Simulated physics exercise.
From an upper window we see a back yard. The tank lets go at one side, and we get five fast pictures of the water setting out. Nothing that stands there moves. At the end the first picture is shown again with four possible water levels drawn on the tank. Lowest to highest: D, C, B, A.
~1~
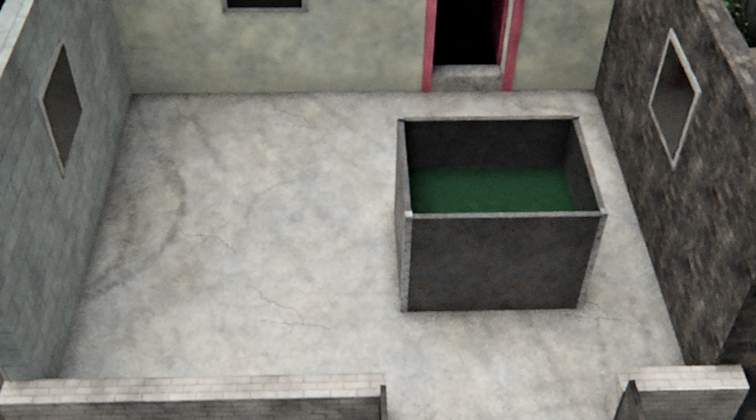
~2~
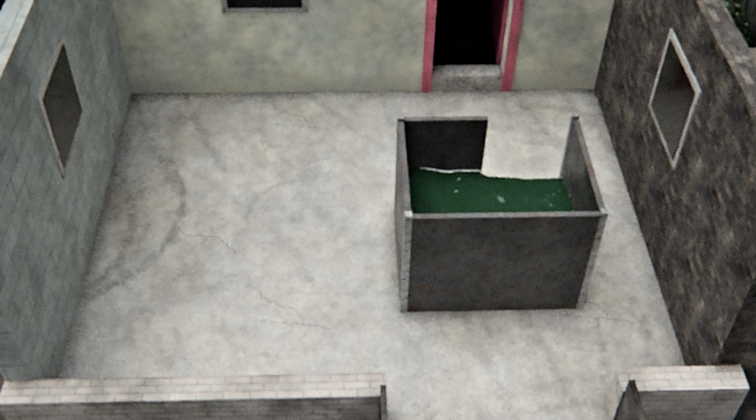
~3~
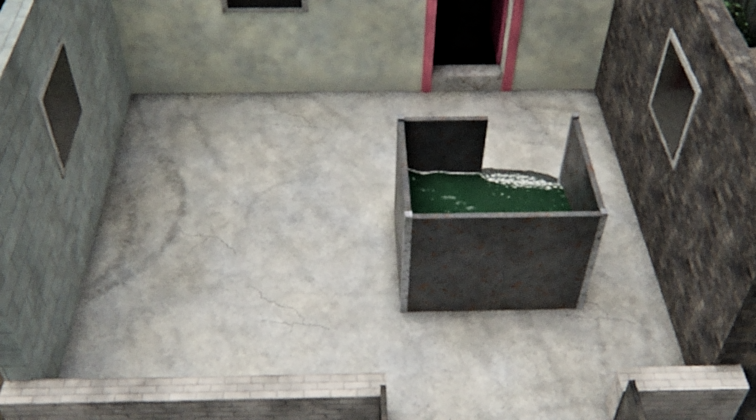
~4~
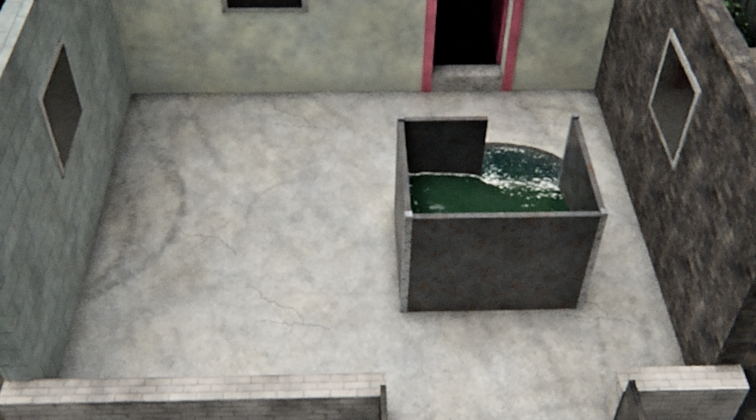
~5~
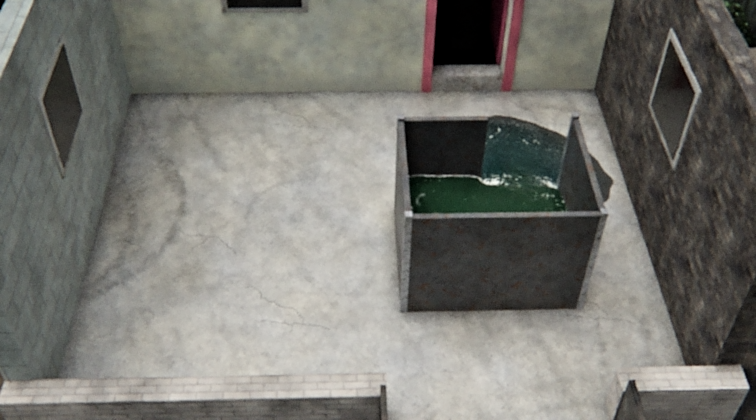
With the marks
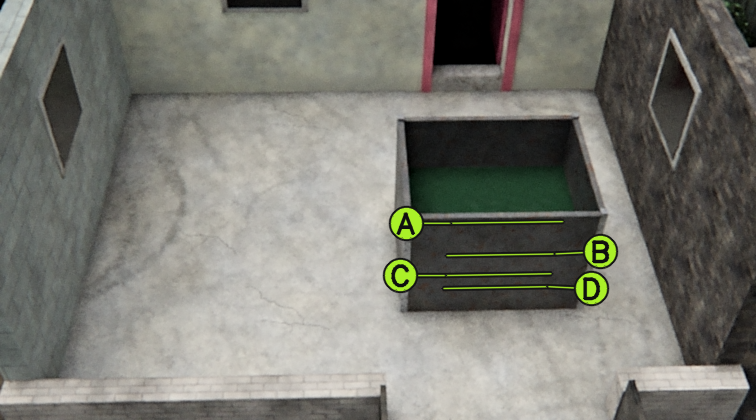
In a walled back yard seen from above, a dark, open-topped tank of still green water stands near a pink-framed doorway. Part of its back wall disappears, and water pours through the gap in a white, foamy rush, then spreads over the pale ground behind the tank and past its right side.
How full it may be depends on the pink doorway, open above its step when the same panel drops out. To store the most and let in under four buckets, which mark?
C is the one.
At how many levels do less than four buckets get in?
Two of them.
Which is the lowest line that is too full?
The answer is B.
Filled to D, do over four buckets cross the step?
No.
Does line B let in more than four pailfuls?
Yes.
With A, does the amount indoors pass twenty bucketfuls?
Yes.
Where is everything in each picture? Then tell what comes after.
Water in the tank at rest, its middle at (490, 211); foot of the pink doorway at (466, 90); open gate at (503, 367), in the first frame.
Water covers 1 % of the ground, its front hidden from here, in the second frame.
Water covers 3 % of the ground, its front hidden from here, in the third frame.
Water covers 6 % of the ground, its front hidden from here, in the fourth frame.
Water covers 10 % of the ground, its front hidden from here, in the fifth frame.
On the marked copy, A at (506, 222); B at (501, 254); C at (498, 274); D at (496, 287); from the bottom up D, C, B, A.
Choosing A, dozens of bucketfuls pour in.
Choosing B, about 11 bucketfuls get in.
Choosing C, a bucket or two gets in.
Choosing D, nothing gets over.
